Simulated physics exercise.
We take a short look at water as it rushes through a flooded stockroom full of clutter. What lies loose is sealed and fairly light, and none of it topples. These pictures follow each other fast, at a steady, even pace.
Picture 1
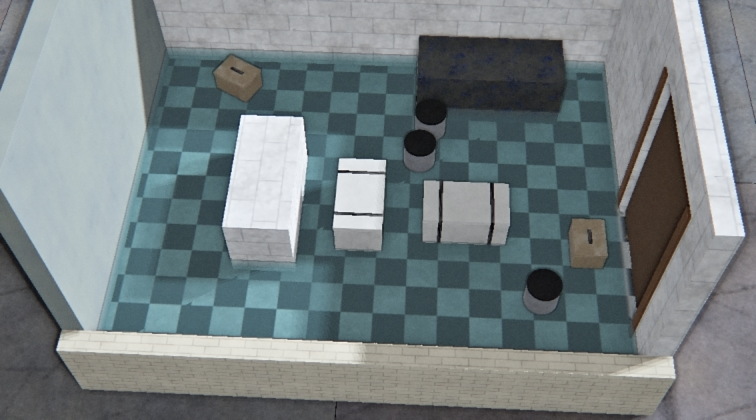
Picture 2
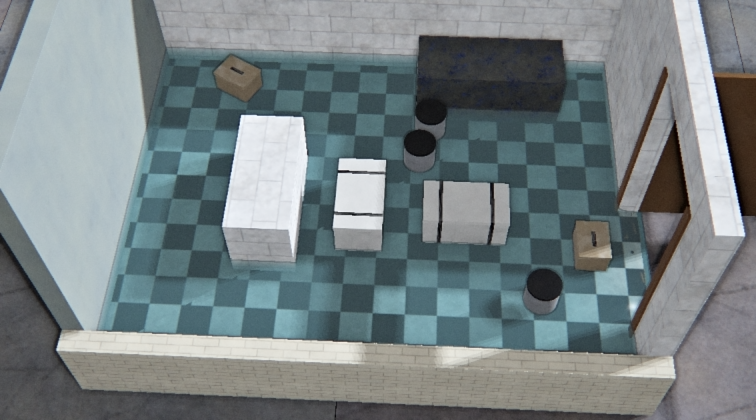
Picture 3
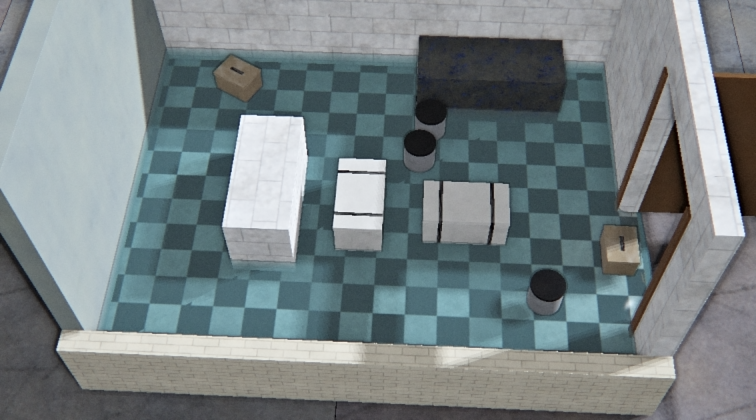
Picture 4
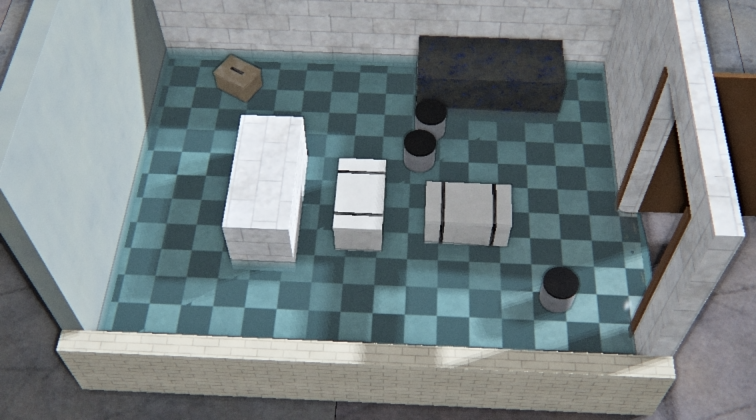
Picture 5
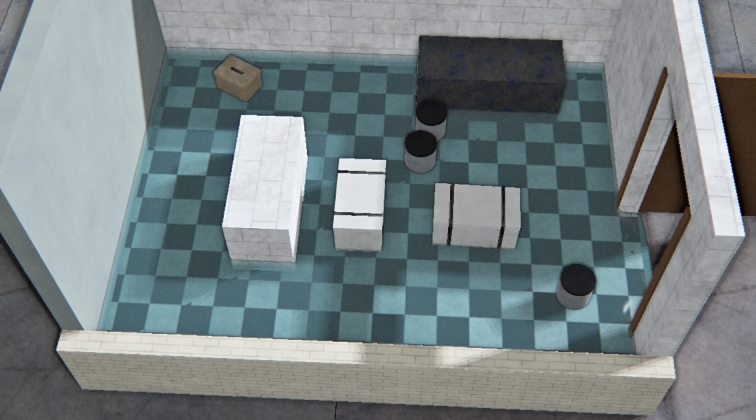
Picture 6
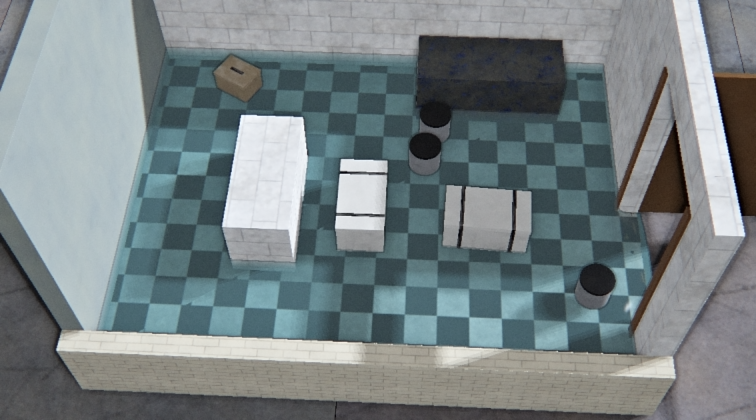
In a flooded stockroom with a checkered floor, a door panel on the right opened and a small tan box slipped out of view there, then a black-topped pail and a strapped white trunk drifted slightly right.
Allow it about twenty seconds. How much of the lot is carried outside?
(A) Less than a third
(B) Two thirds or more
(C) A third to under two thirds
Option B: Two thirds or more.
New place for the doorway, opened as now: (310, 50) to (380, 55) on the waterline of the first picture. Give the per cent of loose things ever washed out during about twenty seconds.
Estimate: Near 70 %.
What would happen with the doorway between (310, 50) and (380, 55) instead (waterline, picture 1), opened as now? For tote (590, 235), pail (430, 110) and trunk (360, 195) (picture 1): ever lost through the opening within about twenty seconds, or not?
First never exits, second exits, third exits.
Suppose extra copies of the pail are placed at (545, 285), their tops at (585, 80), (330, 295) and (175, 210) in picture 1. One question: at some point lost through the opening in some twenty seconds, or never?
Going one by one, I'd say it leaves, then it leaves, then it doesn't leave.
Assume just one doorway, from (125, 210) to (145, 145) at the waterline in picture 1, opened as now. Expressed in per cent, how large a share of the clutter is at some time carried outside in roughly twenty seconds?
About 10 percent.
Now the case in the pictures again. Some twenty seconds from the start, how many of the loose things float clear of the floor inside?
That makes 1.
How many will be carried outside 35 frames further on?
6 of them.
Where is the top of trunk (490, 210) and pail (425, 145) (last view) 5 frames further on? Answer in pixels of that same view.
The first should be near (561, 229), the second near (472, 163).
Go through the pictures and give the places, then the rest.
A pail at (545, 284), afloat; a trunk at (467, 202) floats; 0 of 7 have shifted, in the first frame.
A pail at (545, 284) floats; a trunk at (467, 202), afloat; 0 of 7 have shifted, in the second frame.
A pail at (548, 285), afloat, close to its start; a trunk at (467, 202) floats; 1 of 7 have shifted, in the third frame.
A pail at (561, 282) floats, close to its start; a trunk at (469, 203), afloat; 2 of 7 have shifted, in the fourth frame.
A pail at (579, 279), afloat, a stride from its start; a trunk at (477, 205), afloat, close to its start; 3 of 7 have shifted, in the fifth frame.
A pail at (598, 279) floats, a stride from its start; a trunk at (488, 208), afloat, close to its start; 5 of 7 have shifted, in the sixth frame.
A moment on, 2 of 7 are out; 5 afloat.
Next, 3 of 7 are out; 4 afloat.
Later, 6 of 7 are out; 1 afloat.
In the end, 6 of 7 are out; 1 afloat.
